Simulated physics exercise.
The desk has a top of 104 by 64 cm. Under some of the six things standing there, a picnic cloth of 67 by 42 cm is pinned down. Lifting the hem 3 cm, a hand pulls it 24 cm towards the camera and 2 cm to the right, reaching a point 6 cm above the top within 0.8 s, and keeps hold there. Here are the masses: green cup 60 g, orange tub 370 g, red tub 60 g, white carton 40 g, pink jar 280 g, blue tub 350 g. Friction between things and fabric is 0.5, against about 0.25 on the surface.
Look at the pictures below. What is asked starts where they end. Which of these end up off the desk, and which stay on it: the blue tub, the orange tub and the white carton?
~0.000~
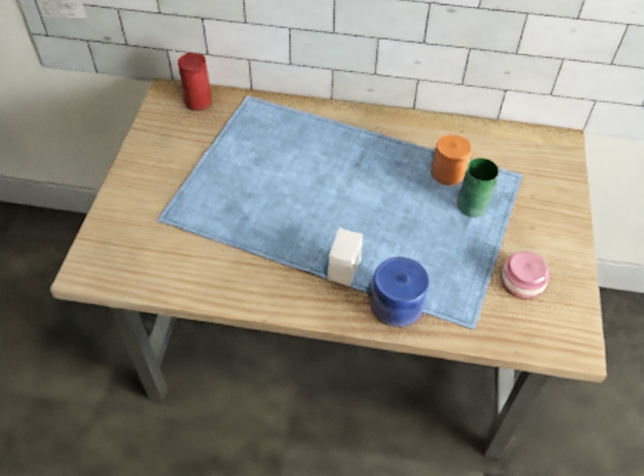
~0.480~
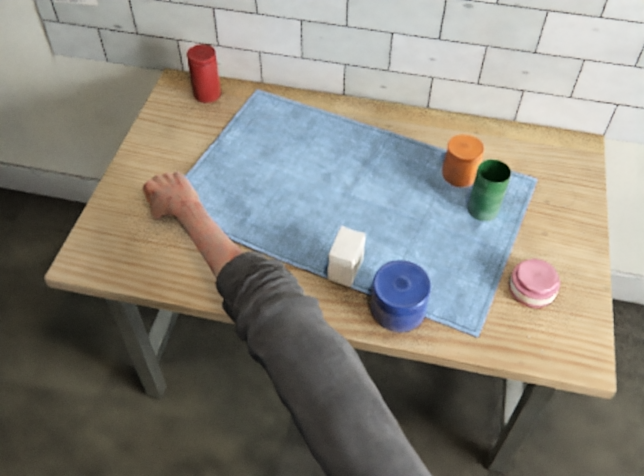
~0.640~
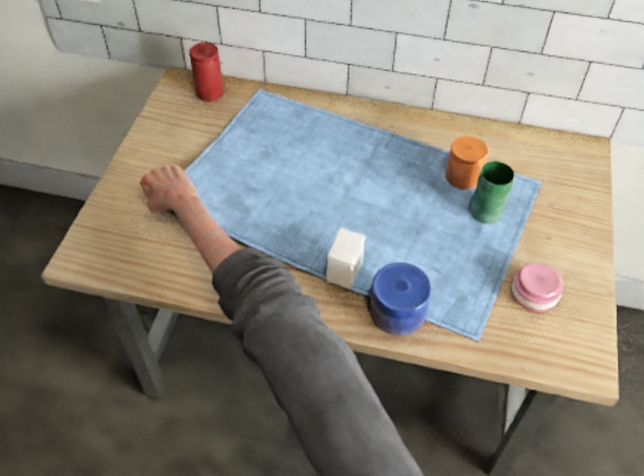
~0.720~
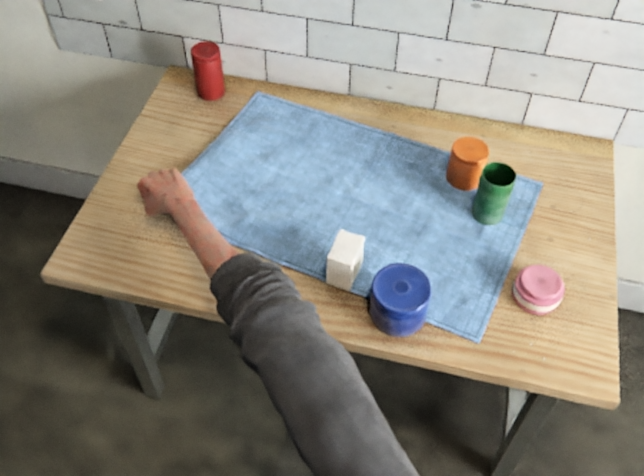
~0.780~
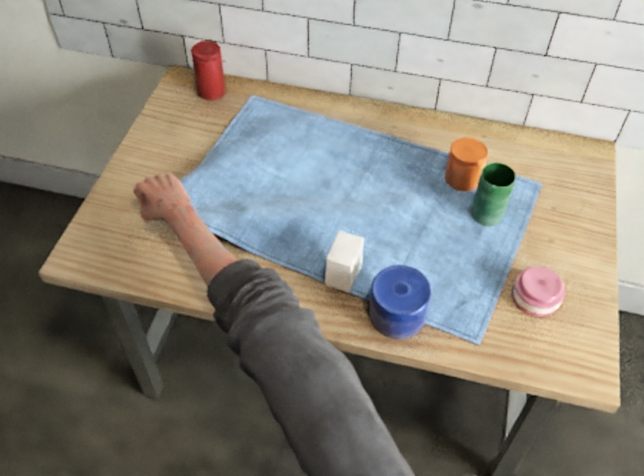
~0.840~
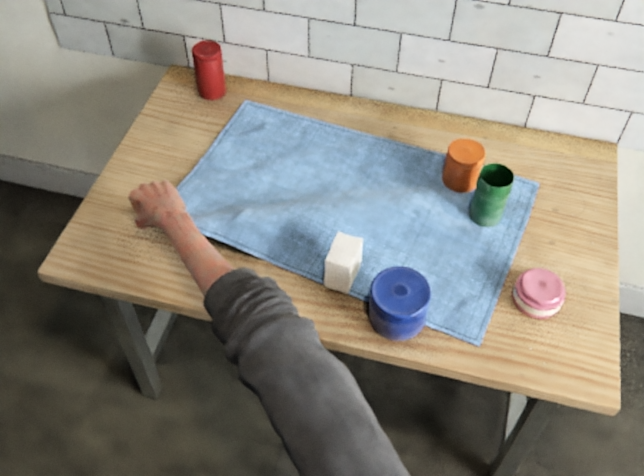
In order: I reckon the blue tub will survive up there. I reckon the orange tub will survive up there. I reckon the white carton will survive up there.
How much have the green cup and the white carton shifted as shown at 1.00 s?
I'd put the green cup at some 2 centimetres and the white carton at some 2 centimetres.
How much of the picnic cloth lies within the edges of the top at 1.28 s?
About 100 per cent.
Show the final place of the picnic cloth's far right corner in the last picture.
About (479, 172).
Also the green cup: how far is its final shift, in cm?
Green cup: About 10 cm.
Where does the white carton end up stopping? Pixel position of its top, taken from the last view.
(335, 285).
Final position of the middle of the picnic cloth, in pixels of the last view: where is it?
Roughly at (310, 241) in the last picture.
At 1.0 s, 100 % of the picnic cloth is still over the top; orange tub 5 cm off its start, white carton 2 cm off its start, green cup 3 cm off its start.
At 1.1 s, 100 % of the picnic cloth is still over the top; orange tub 8 cm off its start, white carton 4 cm off its start, blue tub 1 cm off its start.
At 1.3 s, 100 % of the picnic cloth is still over the top; orange tub 12 cm off its start at (416, 157), white carton 7 cm off its start at (335, 275), blue tub 1 cm off its start at (401, 293).
At 1.4 s, 95 % of the picnic cloth is still over the top; orange tub 13 cm off its start, white carton 8 cm off its start, blue tub 2 cm off its start.
At 3.0 s, 95 % of the picnic cloth is still over the top; orange tub 13 cm off its start at (410, 159), white carton 8 cm off its start at (335, 285), blue tub 2 cm off its start at (401, 294), green cup 9 cm off its start at (451, 177).
